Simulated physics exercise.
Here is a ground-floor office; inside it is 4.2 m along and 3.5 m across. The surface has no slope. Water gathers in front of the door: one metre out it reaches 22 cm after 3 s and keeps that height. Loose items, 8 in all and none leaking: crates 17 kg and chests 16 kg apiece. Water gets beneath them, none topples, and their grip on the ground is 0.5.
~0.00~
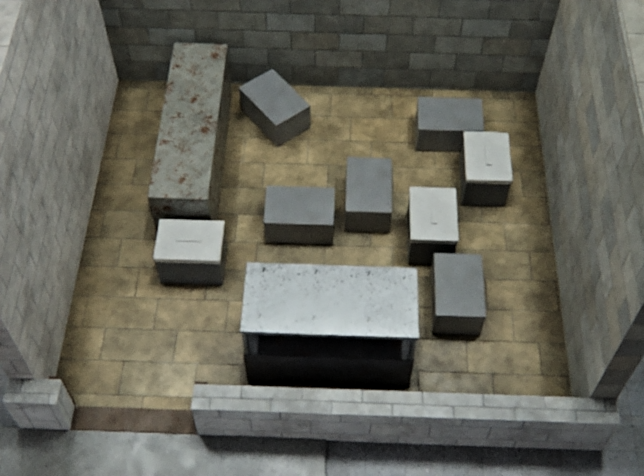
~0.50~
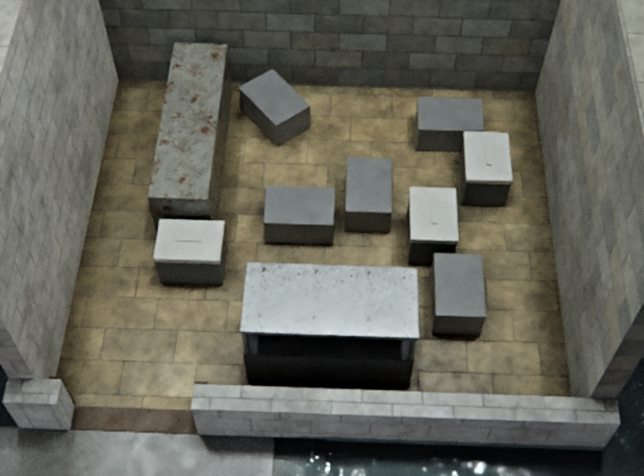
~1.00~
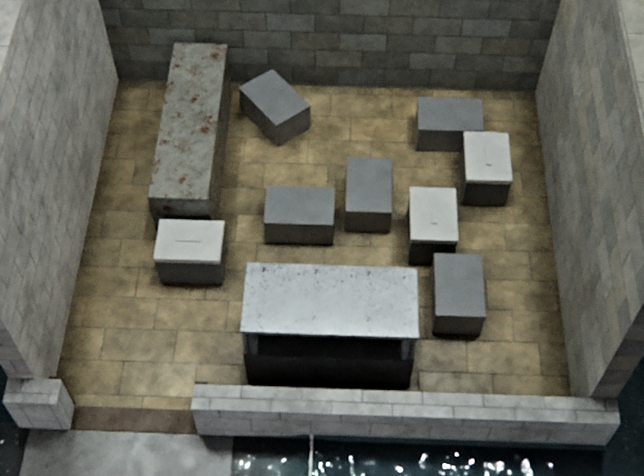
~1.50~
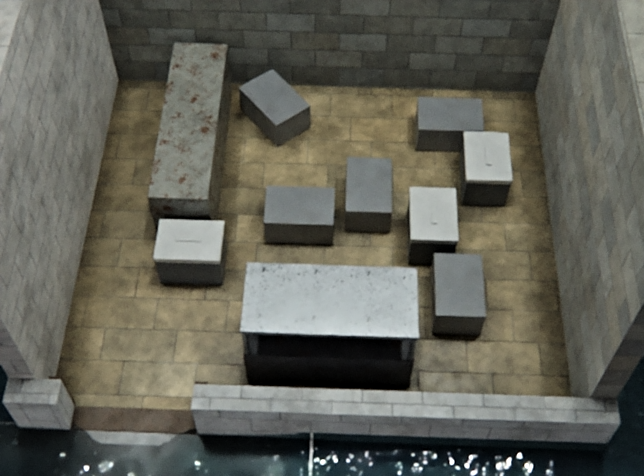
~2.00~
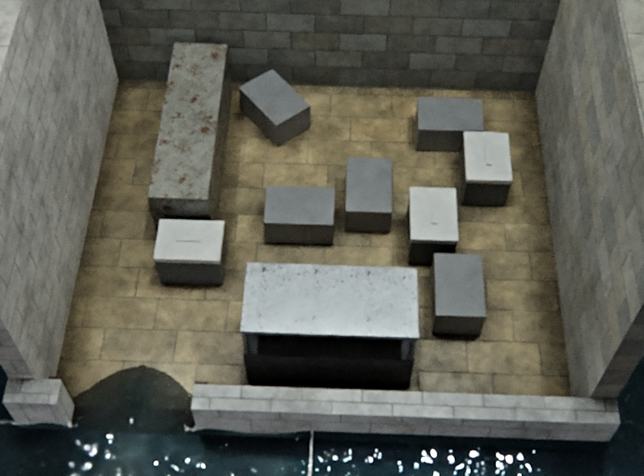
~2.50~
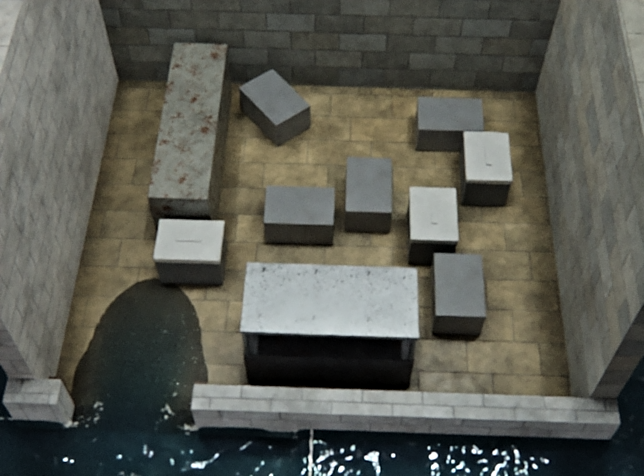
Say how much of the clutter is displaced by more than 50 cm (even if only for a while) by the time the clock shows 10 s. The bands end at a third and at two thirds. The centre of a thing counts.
Share: Between one and two thirds.
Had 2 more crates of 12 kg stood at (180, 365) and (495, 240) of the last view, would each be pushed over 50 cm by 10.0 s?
In turn: Over, less.
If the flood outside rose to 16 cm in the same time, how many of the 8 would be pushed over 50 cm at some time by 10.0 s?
In that case 0 of them.
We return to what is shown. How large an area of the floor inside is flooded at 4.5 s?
Roughly 5.5 m2.
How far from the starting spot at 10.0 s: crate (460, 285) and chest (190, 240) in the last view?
In that order: 10 cm, 250 cm.
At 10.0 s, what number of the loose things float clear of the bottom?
At that moment 4.
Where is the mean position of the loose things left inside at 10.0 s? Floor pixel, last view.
Near (430, 173).
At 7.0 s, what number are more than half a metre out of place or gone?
0 of them.
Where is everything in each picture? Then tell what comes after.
A crate at (459, 284) rests on the ground; a crate at (300, 205), on the bottom; water covers 0.0 m2; 0 of 8 have shifted, in the first picture.
A crate at (459, 284), on the bottom; a crate at (300, 205), on the bottom; water covers 0.0 m2; 0 of 8 have shifted, in the second picture.
A crate at (459, 284) rests on the ground; a crate at (300, 205), on the bottom; water covers 0.0 m2; 0 of 8 have shifted, in the third picture.
A crate at (459, 284), on the bottom; a crate at (300, 205), on the bottom; 0.0 m2 under water; 0 of 8 have shifted, in the fourth picture.
A crate at (459, 284) rests on the ground; a crate at (300, 205), on the bottom; 0.2 m2 under water; 0 of 8 have shifted, in the fifth picture.
A crate at (459, 284) rests on the ground; a crate at (300, 205) rests on the ground; 0.9 m2 under water; 0 of 8 have shifted, in the sixth picture.
After 3.5 s 0 of 8 are over 50 cm from their spots; 0 afloat.
After 4.5 s 0 of 8 are over 50 cm from their spots; 0 afloat.
After 7.0 s 0 of 8 are over 50 cm from their spots; 0 afloat.
After 10.0 s 5 of 8 are over 50 cm from their spots, and 5 have been at some point; 4 afloat.
